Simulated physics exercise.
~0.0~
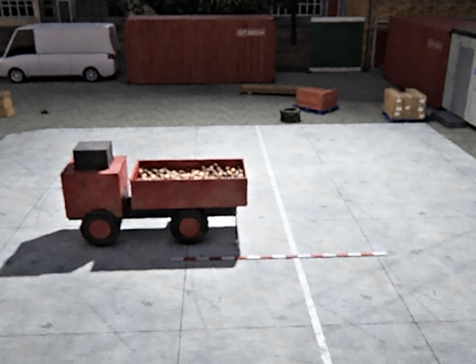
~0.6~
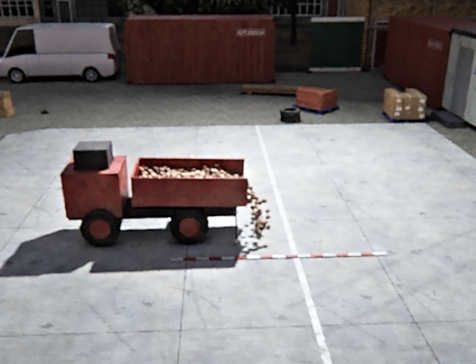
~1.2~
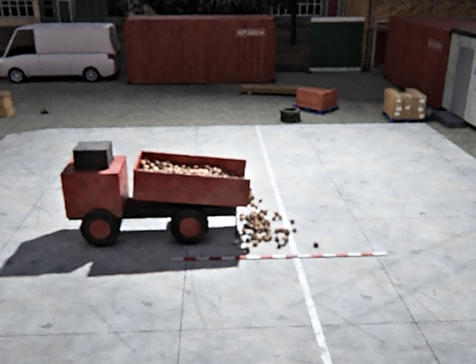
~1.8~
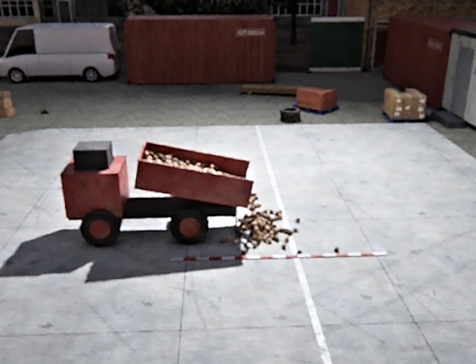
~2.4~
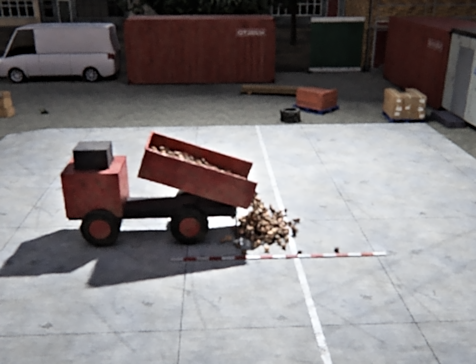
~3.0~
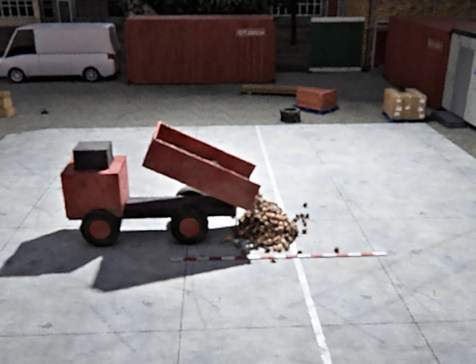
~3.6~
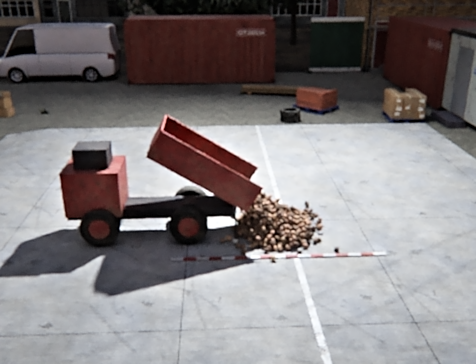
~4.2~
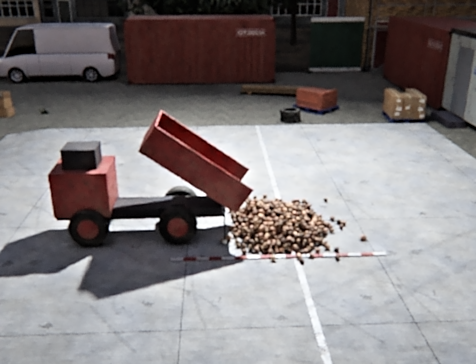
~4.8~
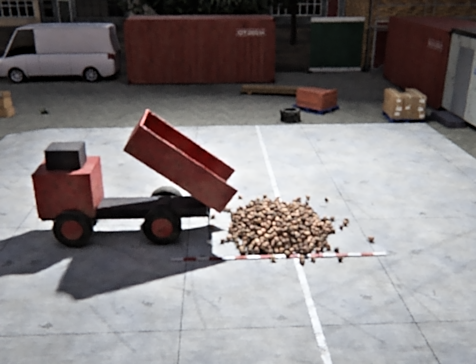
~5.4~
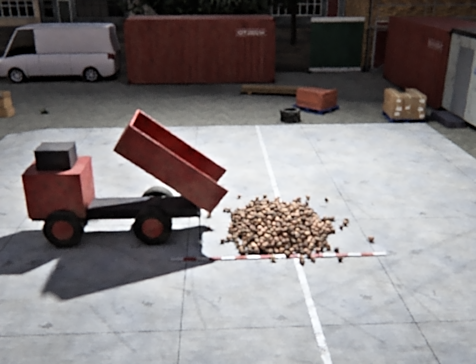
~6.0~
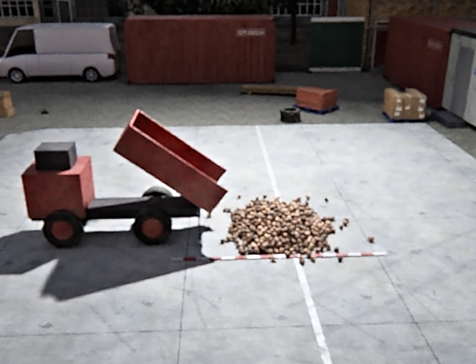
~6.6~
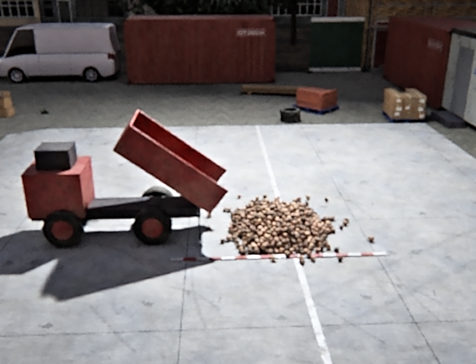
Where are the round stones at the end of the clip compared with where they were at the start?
At the start the stones are loaded in the red truck's bed. By the end they lie in a heap on the ground to the right of the truck, spread across the painted line.
